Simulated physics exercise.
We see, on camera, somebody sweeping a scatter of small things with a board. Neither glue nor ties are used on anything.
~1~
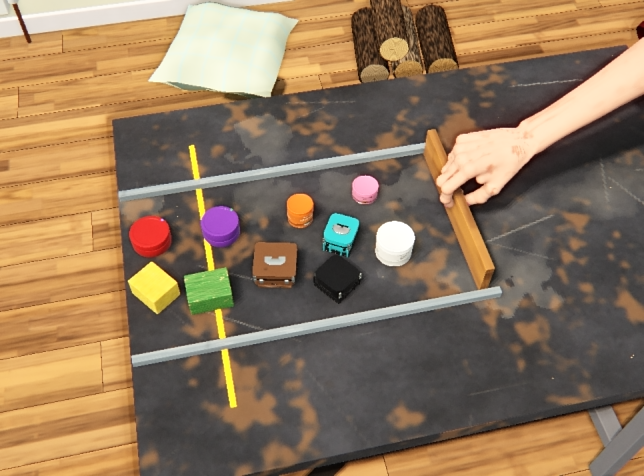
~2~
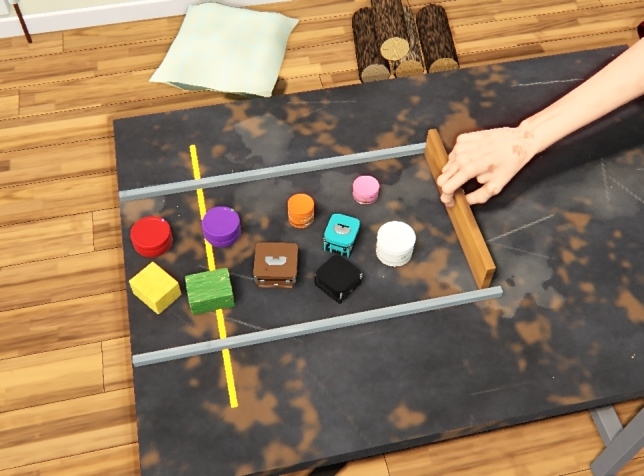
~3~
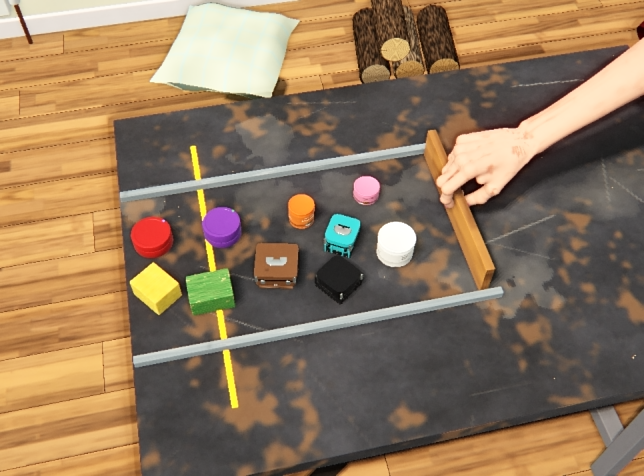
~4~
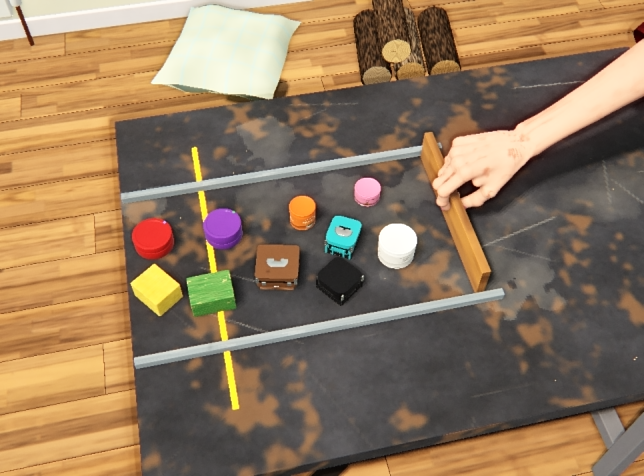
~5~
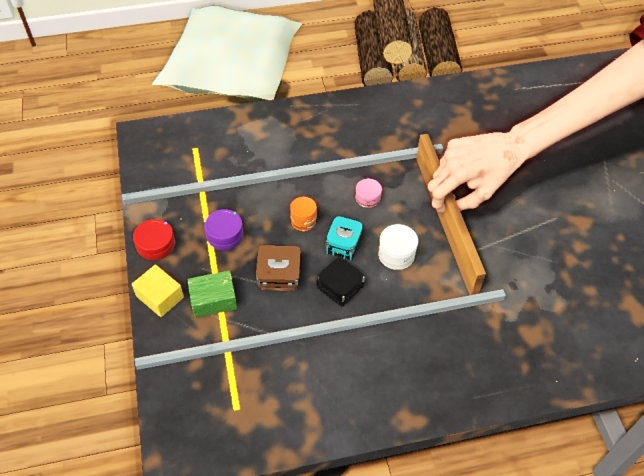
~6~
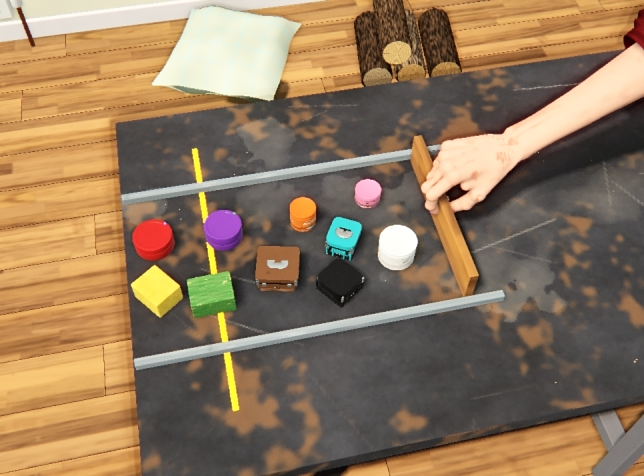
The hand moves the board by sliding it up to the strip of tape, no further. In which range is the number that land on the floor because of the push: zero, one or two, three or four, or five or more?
In the range one or two.
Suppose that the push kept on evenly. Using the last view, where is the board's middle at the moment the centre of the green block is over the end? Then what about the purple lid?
Roughly (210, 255); for the second one, roughly (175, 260).
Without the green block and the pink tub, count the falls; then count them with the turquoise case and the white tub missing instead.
1 and 1.
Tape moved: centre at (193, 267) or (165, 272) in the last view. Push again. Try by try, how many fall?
So that's 3 for the first and 5 for the second.
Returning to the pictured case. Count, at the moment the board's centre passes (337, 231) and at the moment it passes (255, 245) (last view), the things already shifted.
Tally at point one: 5; at point two: 9.
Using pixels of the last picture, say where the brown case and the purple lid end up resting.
Near (157, 297) and (163, 234).
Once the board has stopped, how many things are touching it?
I count 5 of them.
Early on, none off yet; yellow block at rest near (157, 291); red lid at rest near (154, 240); green block at rest near (212, 295).
A while later, none off yet; yellow block travelled about its own width near (126, 298); red lid at rest near (154, 240); green block travelled about its own width near (160, 321).
Finally, the number that fall off is one or two; lost, yellow block.
